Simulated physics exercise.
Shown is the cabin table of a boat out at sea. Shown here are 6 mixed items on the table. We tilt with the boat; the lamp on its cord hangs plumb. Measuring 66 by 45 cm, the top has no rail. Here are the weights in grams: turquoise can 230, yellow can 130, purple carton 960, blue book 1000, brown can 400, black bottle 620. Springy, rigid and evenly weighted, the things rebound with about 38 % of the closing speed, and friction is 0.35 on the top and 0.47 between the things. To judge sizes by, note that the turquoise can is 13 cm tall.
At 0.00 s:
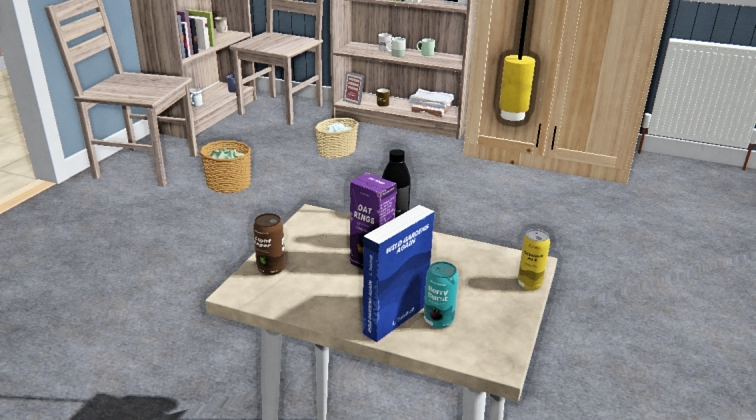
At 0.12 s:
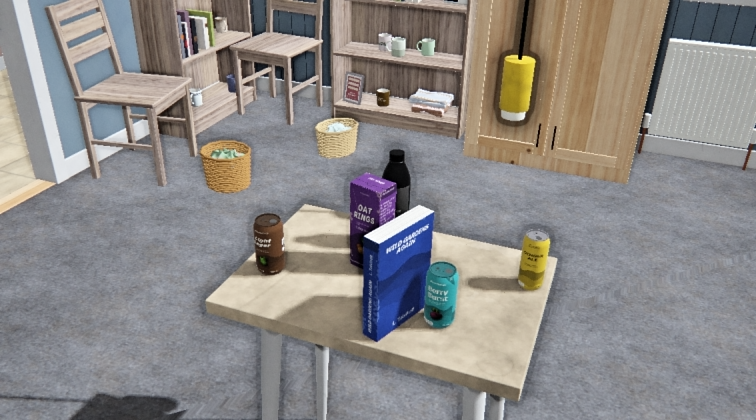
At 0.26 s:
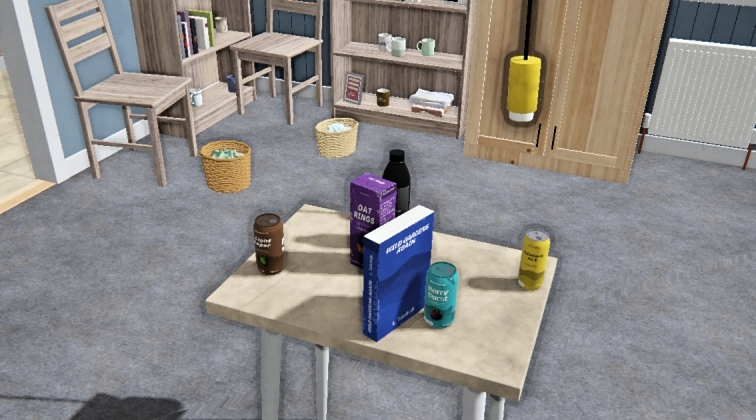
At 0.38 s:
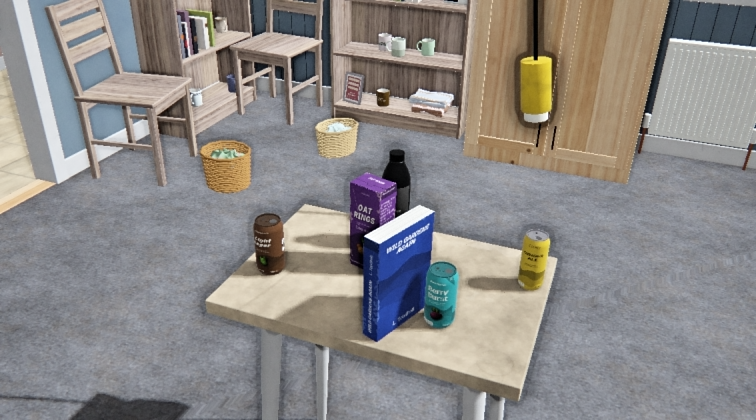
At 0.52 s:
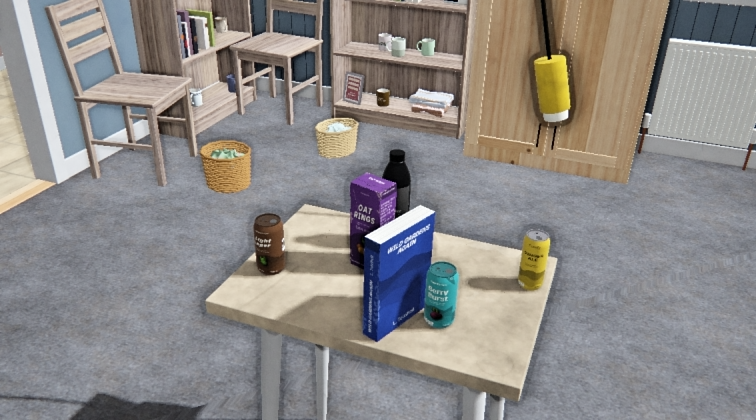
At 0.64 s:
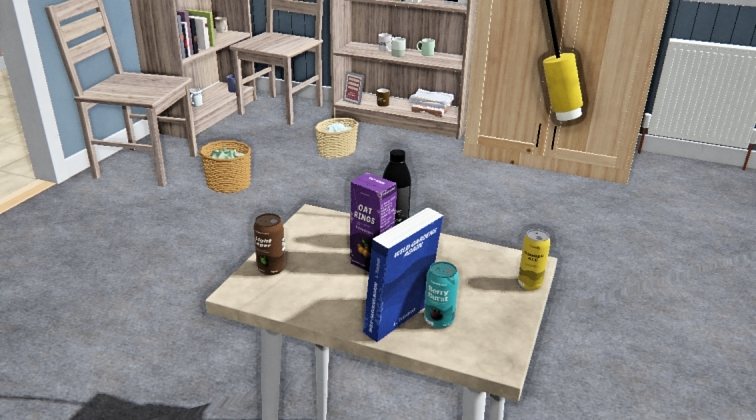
The hanging yellow lamp swung gradually to the right as the room tilted, and the blue book on the table leaned slightly right toward the turquoise can, while the other items stayed put.
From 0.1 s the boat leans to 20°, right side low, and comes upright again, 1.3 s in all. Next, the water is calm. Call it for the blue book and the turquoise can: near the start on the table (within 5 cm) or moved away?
Blue book: Moved away, turquoise can: Moved away.
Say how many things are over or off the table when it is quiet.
The number is 3.
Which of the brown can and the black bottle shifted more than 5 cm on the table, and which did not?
Brown can: Remains in place. Black bottle: Is displaced.
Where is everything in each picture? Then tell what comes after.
Boat level; blue book (398, 274); turquoise can (441, 296), in the first frame.
Boat level; brown can (269, 245), in the second frame.
Floor tilted 3°, right side down; yellow can (533, 261); purple carton (372, 225), in the third frame.
Floor tilted 8°, right side down; brown can (269, 245), in the fourth frame.
Floor tilted 14°, right side down; yellow can (533, 261); purple carton (372, 225), in the fifth frame.
Floor tilted 19°, right side down; blue book (403, 275) 5° off its base; turquoise can (441, 296), in the sixth frame.
After 1.14 s, floor tilted 7°, right side down; blue book now off the table; turquoise can on its side near (511, 342); black bottle 40° off its base.
After 1.54 s, boat level; turquoise can on its side near (509, 354); black bottle on its side.
In the end (3.5 s), off the table, blue book; toppled on the table, turquoise can and black bottle; the other 3 under 5 cm from the start. At the end, from the last picture's camera, turquoise can near (505, 368).
